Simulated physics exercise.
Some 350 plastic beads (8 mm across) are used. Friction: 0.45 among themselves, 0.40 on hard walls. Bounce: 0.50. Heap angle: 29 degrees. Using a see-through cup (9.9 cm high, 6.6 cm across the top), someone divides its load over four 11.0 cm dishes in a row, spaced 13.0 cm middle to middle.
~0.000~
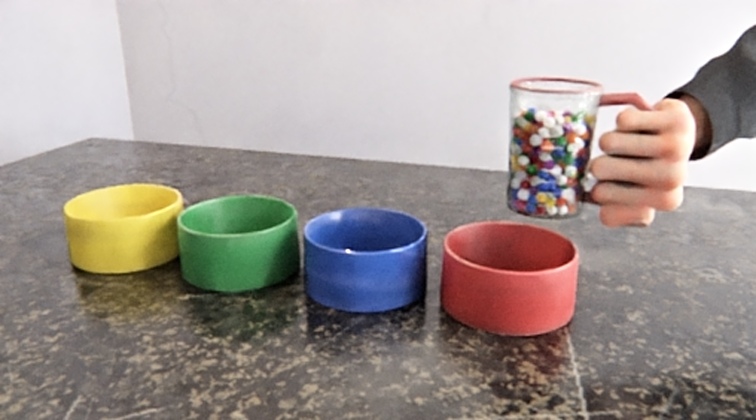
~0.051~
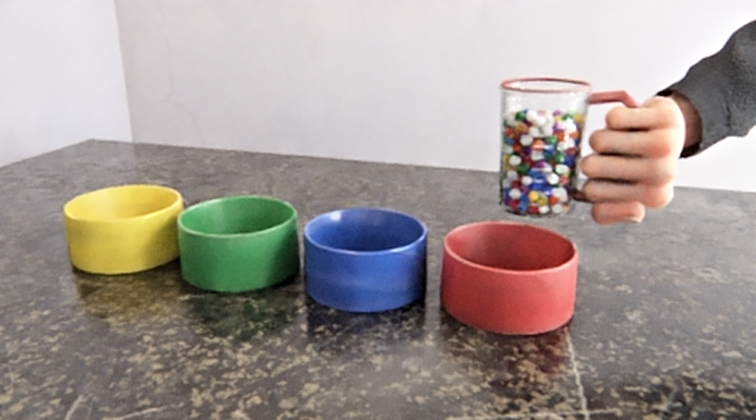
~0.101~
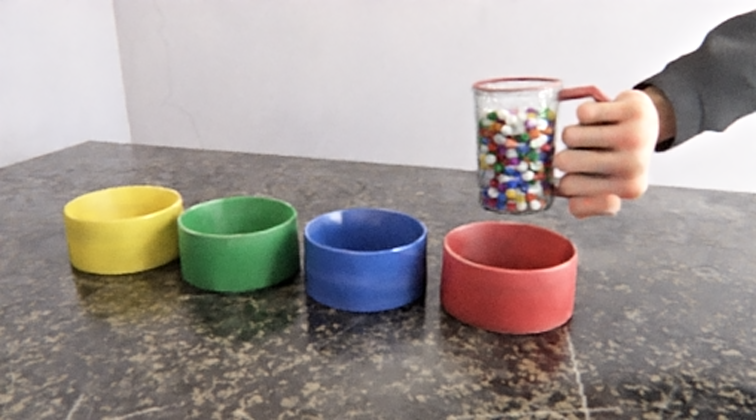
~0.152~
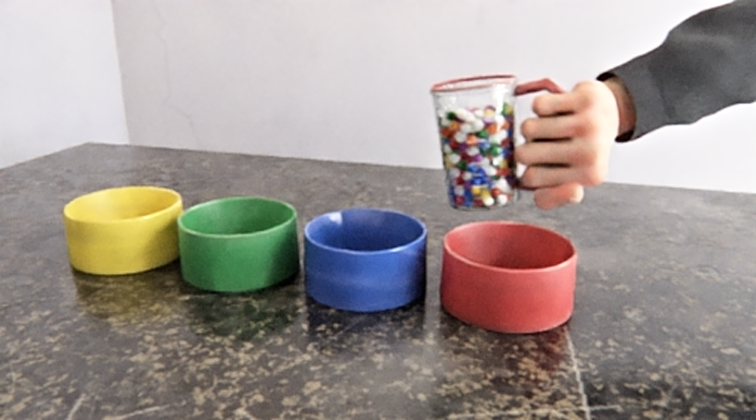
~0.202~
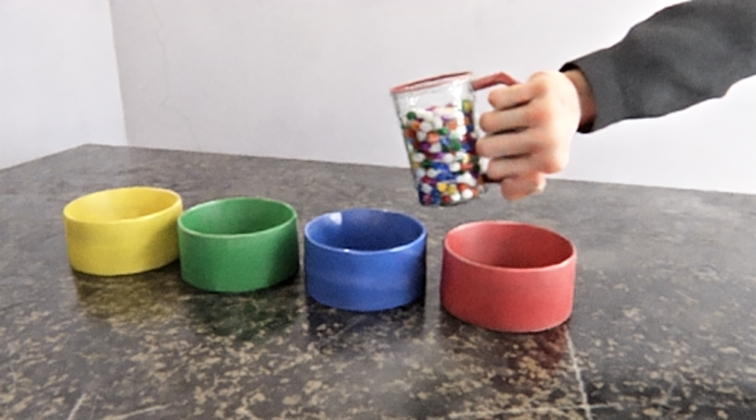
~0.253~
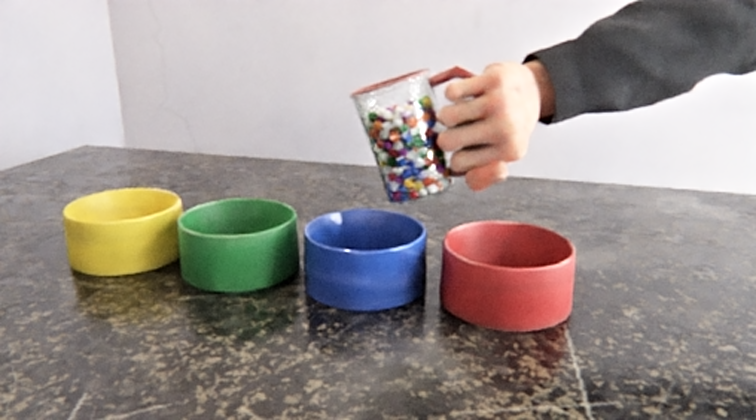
In the video, a hand holds a clear cup of multicoloured beads above a red dish, at the right of a row with blue, green and yellow dishes, then moves it left above the blue dish while tilting it leftward.
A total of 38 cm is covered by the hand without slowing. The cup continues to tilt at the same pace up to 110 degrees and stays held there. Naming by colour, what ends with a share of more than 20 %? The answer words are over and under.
Red: Under. Blue: Under. Green: Under. Yellow: Over. Counter: Under.
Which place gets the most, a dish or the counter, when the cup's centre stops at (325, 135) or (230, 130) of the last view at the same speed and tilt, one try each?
On the first run most goes to green, and on the second to counter.
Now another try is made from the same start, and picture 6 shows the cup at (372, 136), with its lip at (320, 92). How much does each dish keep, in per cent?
Red 0, blue 0, green 0, yellow 100.
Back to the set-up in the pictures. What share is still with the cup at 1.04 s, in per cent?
Somewhere near 90 per cent of the load.
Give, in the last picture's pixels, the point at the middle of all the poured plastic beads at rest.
Around (115, 236).
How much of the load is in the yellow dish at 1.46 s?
About 45 per cent by then.
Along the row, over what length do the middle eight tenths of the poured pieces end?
I'd put it at close to 6 cm.
After 0.73 s, tilt 62 degrees; cup holds 100 %.
Then, at 1.04 s, tilt 91 degrees; cup holds 90 %, yellow 5 %.
After 1.46 s, tilt 110 degrees; cup holds 45 %, yellow 45 %.
By 2.6 s all is still; red 0 %, blue 0 %, green 0 %, yellow 95 %, counter 5 %.
